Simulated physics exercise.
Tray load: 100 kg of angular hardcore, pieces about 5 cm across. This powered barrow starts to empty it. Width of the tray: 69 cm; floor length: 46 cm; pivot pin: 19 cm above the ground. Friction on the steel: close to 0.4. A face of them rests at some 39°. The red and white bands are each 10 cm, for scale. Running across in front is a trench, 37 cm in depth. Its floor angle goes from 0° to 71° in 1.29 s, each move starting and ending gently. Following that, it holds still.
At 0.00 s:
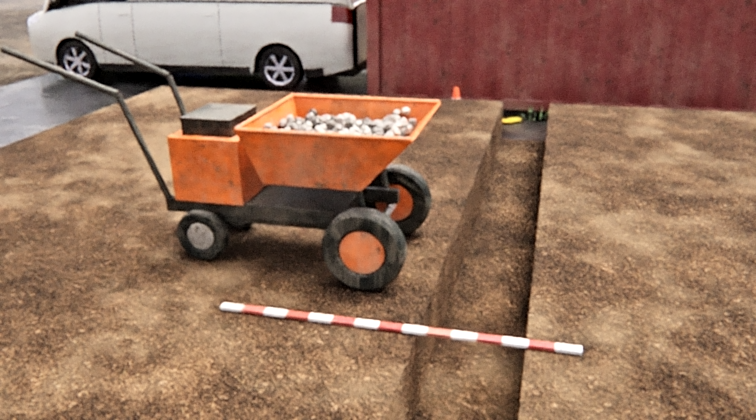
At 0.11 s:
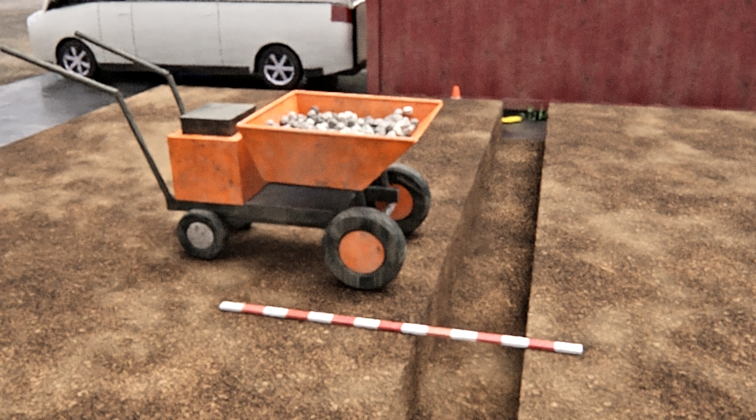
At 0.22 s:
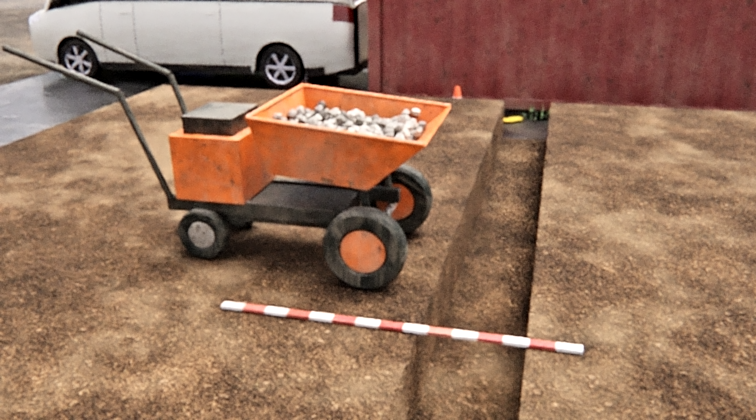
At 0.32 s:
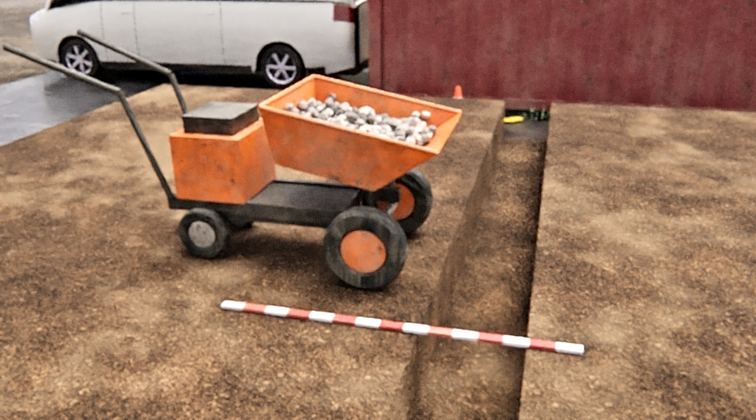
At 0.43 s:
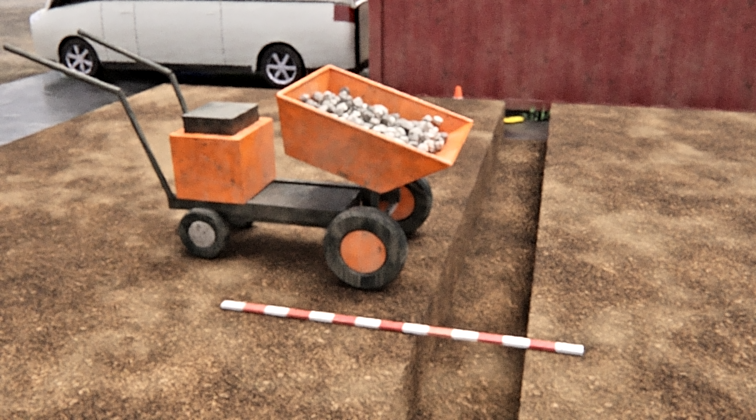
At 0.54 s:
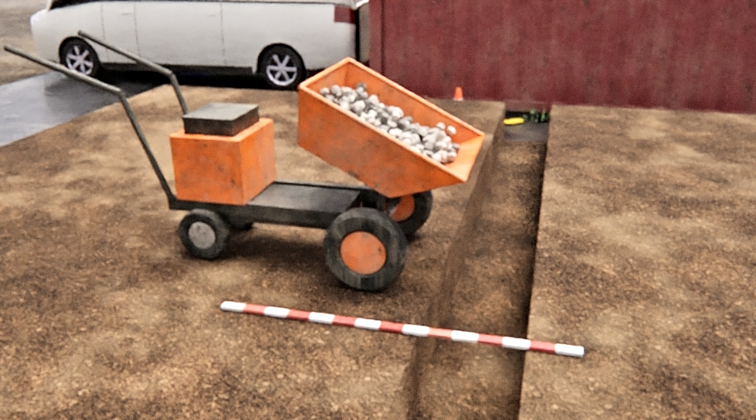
An orange powered barrow loaded with grey and white stones stood still beside a narrow trench while its tray tilted steadily toward the right, its back end rising high and the stones staying inside.
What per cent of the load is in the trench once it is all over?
73 %.
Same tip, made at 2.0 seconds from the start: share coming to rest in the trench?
Around 80 per cent would end in the trench.
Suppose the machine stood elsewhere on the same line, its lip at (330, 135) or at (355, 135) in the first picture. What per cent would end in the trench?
I'd expect some 100 per cent, then some 100.
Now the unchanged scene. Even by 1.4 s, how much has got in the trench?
Close to 25 per cent has got there by then.
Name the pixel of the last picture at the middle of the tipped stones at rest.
About (514, 324).
After 1.0 s the floor is at 60°; 100 % in the tray; the foremost stones are at (491, 217).
After 1.4 s the floor is at 71°; 67 % in the tray, 23 % in the trench, 10 % past the trench; the foremost stones are at (569, 266).
After 1.7 s the floor is at 71°; 26 % in the tray, 46 % in the trench, 28 % past the trench; the foremost stones are at (636, 301).
After 3.7 s the floor is at 71°; 0 % in the tray, 73 % in the trench, 27 % past the trench; the foremost stones are at (647, 299).
